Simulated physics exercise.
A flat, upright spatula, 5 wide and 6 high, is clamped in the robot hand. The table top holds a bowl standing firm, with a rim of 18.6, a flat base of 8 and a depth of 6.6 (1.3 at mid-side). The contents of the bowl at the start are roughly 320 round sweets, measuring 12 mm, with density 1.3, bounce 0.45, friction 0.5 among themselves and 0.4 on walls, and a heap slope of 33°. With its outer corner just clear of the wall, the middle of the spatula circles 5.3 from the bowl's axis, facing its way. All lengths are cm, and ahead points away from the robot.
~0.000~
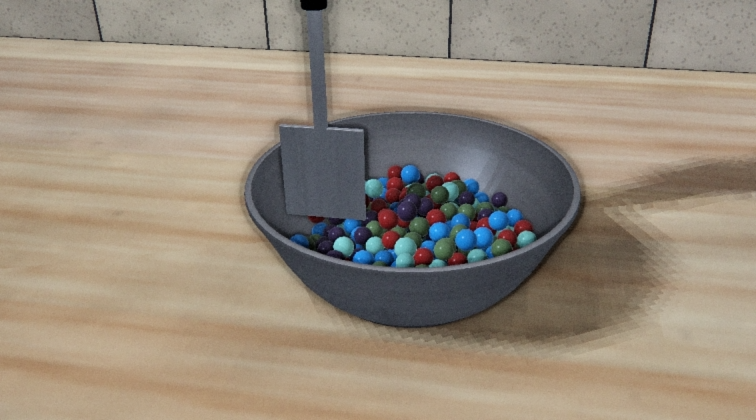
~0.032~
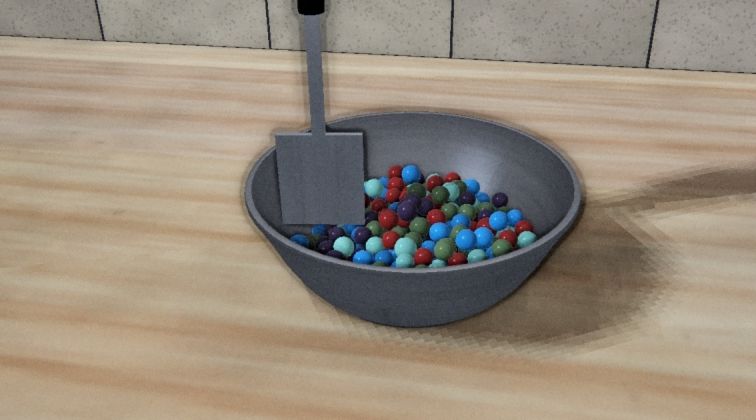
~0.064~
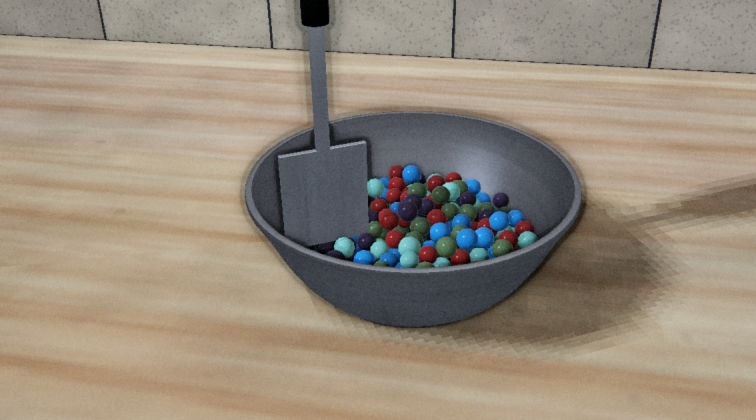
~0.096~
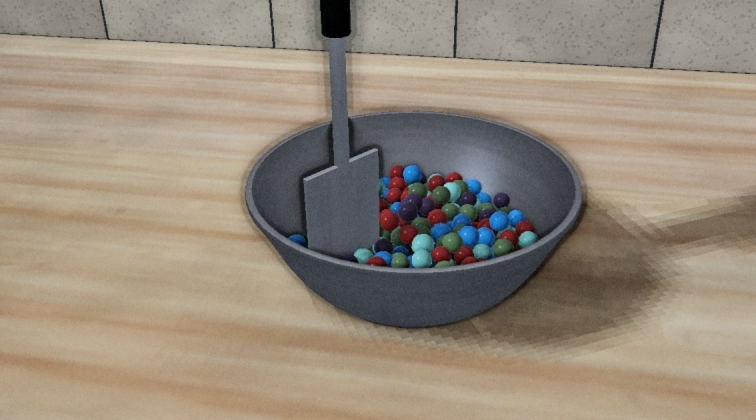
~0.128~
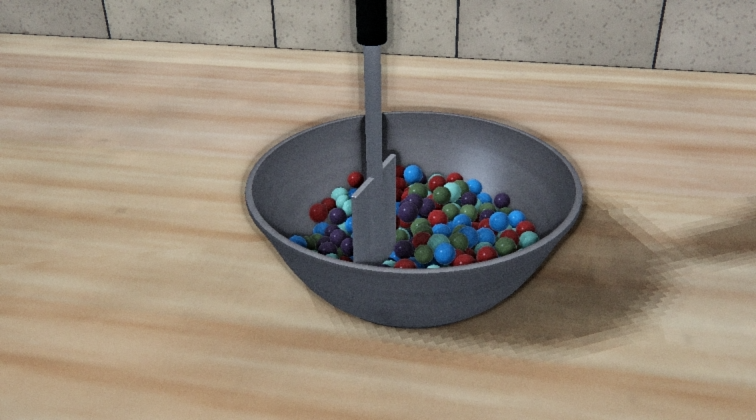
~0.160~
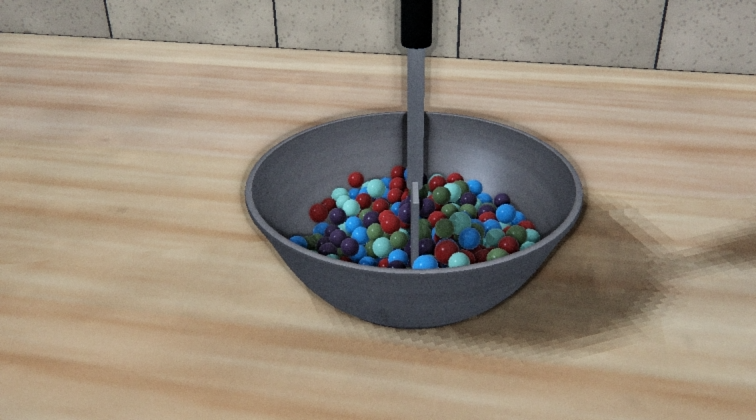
A dark grey bowl sits on a pale wood-grain table top before a speckled tiled wall, seen from slightly above by a still camera. Small round balls in red, blue, green, purple and pale turquoise lie heaped inside, with an upright grey, black-handled spatula at the left. The spatula lowers slightly, then sweeps rightward through the near side, turning edge-on and nudging balls around.
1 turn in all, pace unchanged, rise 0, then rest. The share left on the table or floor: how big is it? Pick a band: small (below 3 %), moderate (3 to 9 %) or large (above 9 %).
Large, above 9 %.
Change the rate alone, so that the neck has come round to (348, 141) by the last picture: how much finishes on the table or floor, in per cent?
I'd say near 5 per cent.
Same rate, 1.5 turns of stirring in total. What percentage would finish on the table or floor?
20 %.
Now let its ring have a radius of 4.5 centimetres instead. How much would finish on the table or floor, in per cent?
Near 25 %.
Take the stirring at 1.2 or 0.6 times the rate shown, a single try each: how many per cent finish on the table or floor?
Roughly 20 and 5 per cent.
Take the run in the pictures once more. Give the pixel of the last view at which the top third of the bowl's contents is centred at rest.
(365, 245).
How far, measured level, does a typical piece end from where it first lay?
1 centimetres.
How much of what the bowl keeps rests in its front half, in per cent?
Roughly 60 per cent.
By 0.30 s, 199° round, highest piece 9 above the table; 311 in the bowl, 5 in flight or on the tool.
By 0.43 s, 297° round, highest piece 9 above the table; 292 in the bowl, 9 on the table or floor, 15 in flight or on the tool.
By 0.70 s, 0° round, highest piece 6 above the table; 274 in the bowl, 40 on the table or floor, 2 in flight or on the tool.
By 1.40 s, 0° round, highest piece 6 above the table; 274 in the bowl, 42 on the table or floor.
Final count, 274 in the bowl, 42 on the table or floor. That is 13 % on the table or floor.
